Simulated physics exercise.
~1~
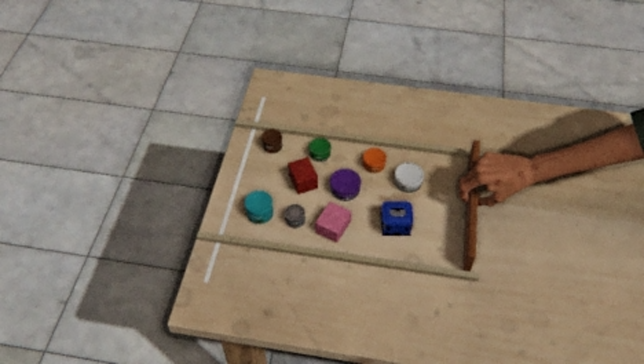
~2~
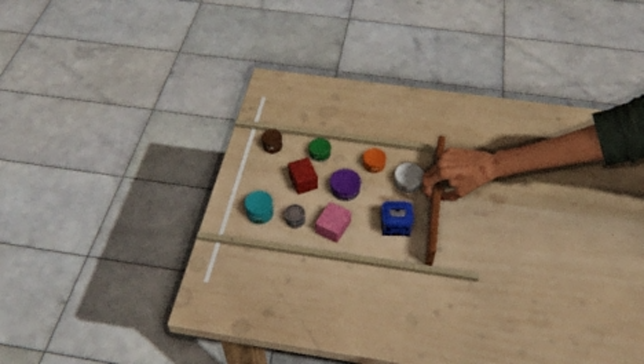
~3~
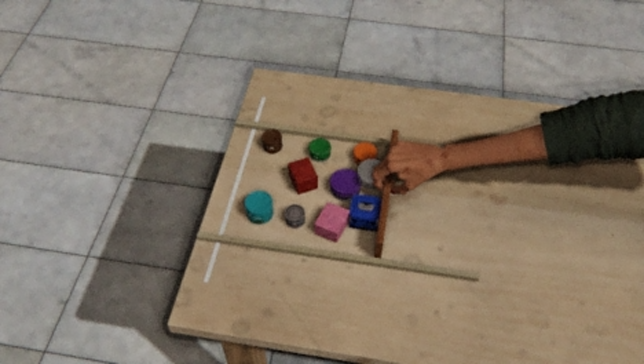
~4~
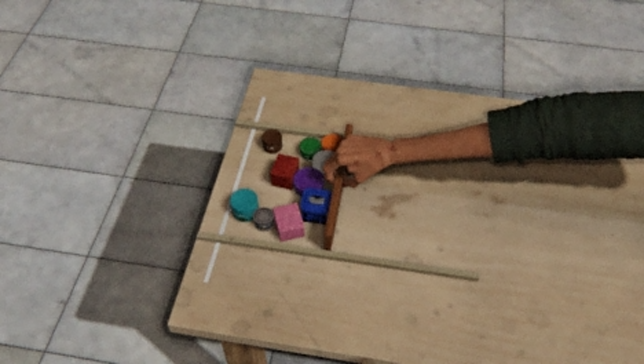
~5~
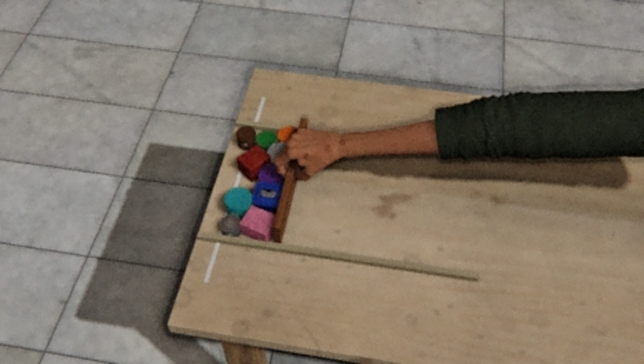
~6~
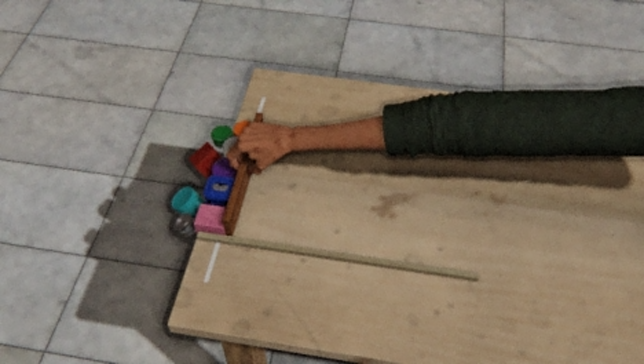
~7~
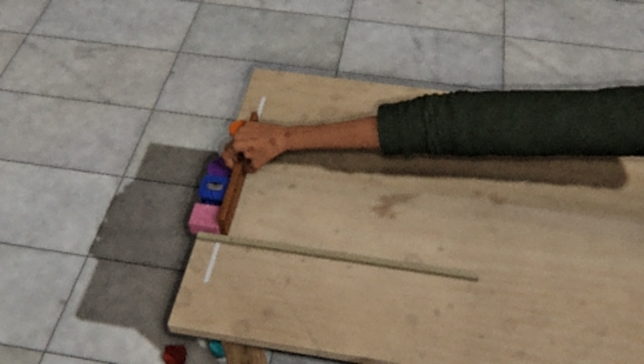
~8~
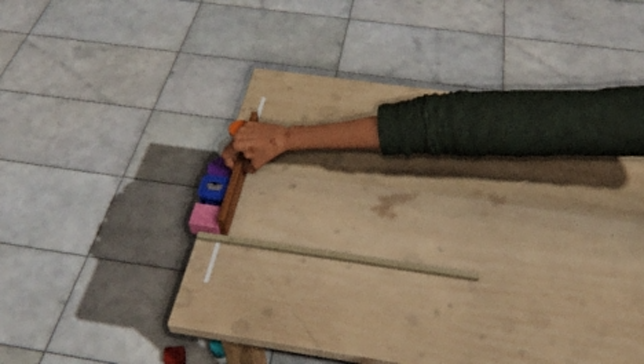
A hand in a dark green sleeve holds an upright wooden board at the right of a channel on a pale wooden table, seen from above over grey floor tiles. Ahead of it lie small coloured tubs and blocks, including brown, green, red, purple, teal, pink, orange, white and blue. The hand pushes the board steadily left, bunching the pieces and driving them across the white tape to the table's end. Five drop off, the red block and teal tub landing below. The board stops at the tape, with the blue case and pink block still perched at the edge.
